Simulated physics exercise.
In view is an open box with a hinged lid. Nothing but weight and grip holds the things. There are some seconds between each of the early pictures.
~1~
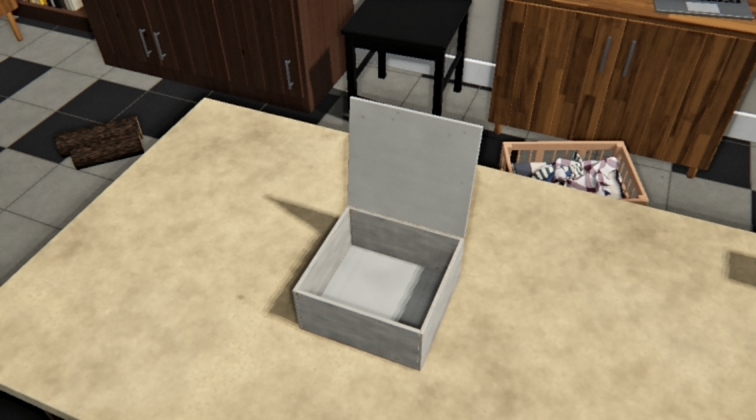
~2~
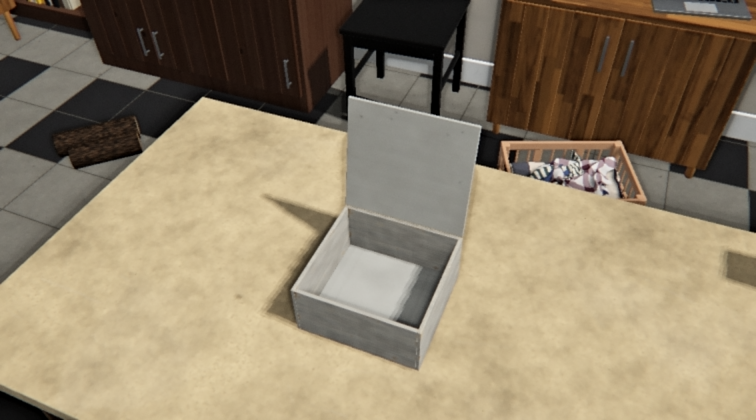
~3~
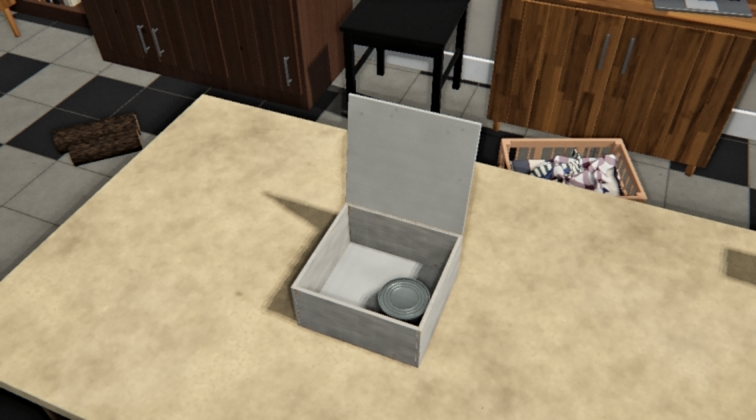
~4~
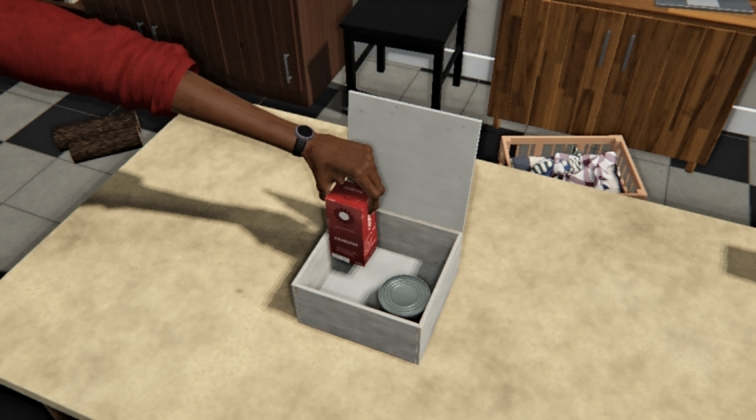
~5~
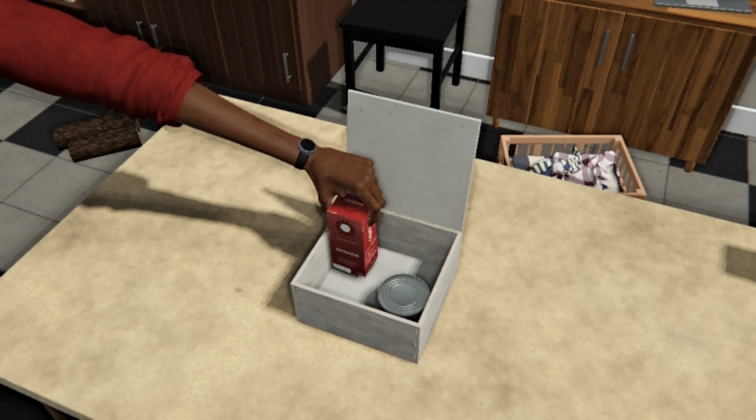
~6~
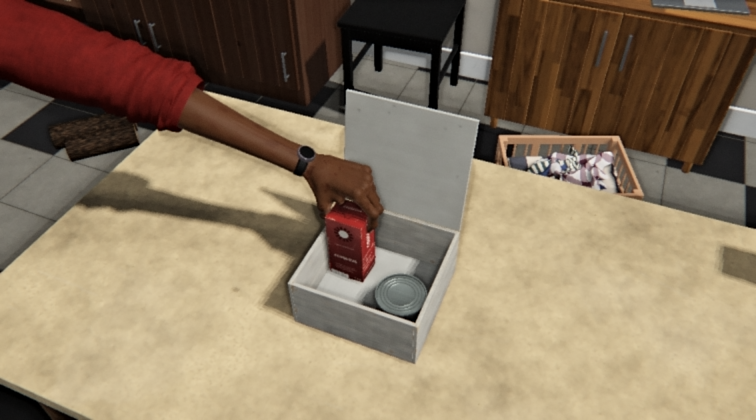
An arm in a red sleeve came in from the left and lowered a red carton into an open, hinged box, where a round container had appeared earlier, and kept its hand on the carton.
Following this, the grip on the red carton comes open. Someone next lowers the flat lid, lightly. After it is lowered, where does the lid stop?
It stops short of closing.
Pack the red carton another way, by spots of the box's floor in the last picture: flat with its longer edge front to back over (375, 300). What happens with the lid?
It seals the box.
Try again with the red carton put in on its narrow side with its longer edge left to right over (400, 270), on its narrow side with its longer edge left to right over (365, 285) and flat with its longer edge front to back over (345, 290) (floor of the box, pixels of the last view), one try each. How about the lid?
First try: No gap; second try: No gap; third try: No gap.
Then, 1.20 s on from there, lid starting down.
Then, 1.60 s on from there, lid 59° above the rim.
In the end, lid 48° above the rim; both unmoved. At the end, from the last picture's camera, red carton near (351, 241).
